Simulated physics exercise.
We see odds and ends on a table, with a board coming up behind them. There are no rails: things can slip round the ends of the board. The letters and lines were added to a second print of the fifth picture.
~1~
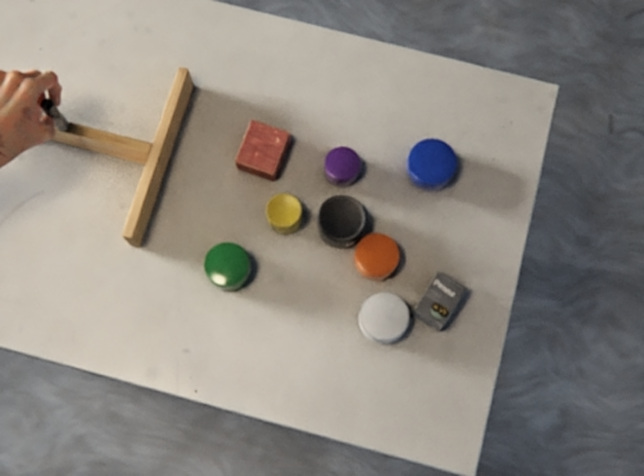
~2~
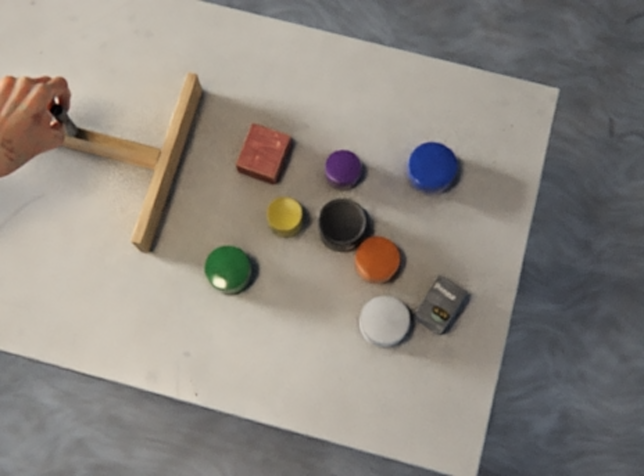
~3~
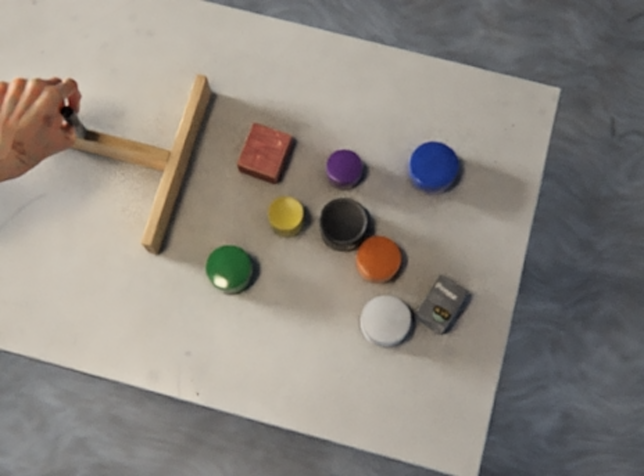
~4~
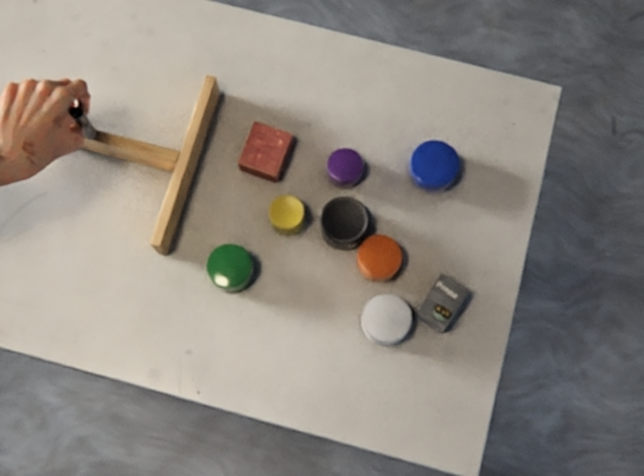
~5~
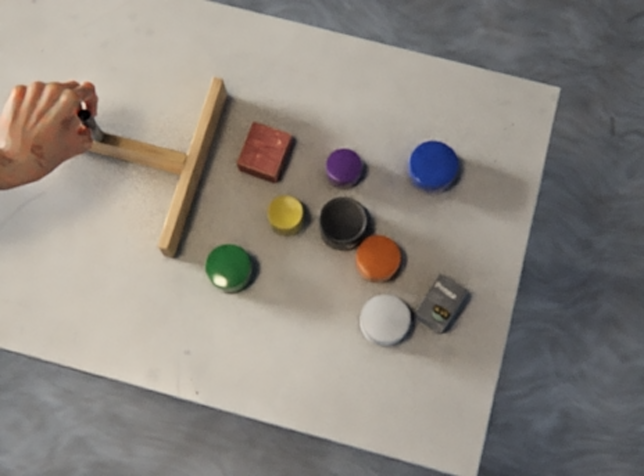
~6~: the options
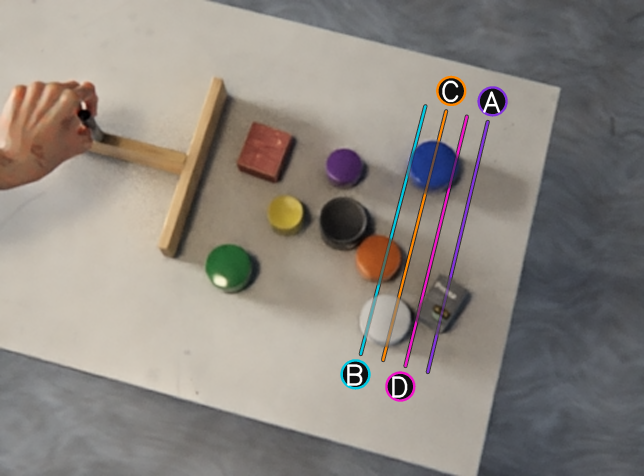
In the video, a hand holding a wooden T-shaped board slides it slowly a short way to the right across a pale table, towards a red block, a grey packet and several coloured round containers, which stay still.
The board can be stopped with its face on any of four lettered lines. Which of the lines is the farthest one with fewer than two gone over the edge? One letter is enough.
It should halt at A.
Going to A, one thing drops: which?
It is the grey packet.
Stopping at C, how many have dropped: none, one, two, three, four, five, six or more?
By then, none.
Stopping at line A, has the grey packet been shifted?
By then, yes.
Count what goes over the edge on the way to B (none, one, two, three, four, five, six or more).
By then, none.
On the marked copy, A at (459, 242); B at (394, 225); C at (416, 231); D at (437, 237).
Taking A. A third of the way, board (287, 186); green pot (290, 285); purple pot (362, 173).
Two thirds of the way, board (384, 211); grey packet (459, 311); white tin (424, 340).
When it is over, board (460, 231); grey packet over the edge; purple pot (528, 221); one fallen.
As for the rest, B is within the limit but short; C is within the limit but short; D is within the limit but short.
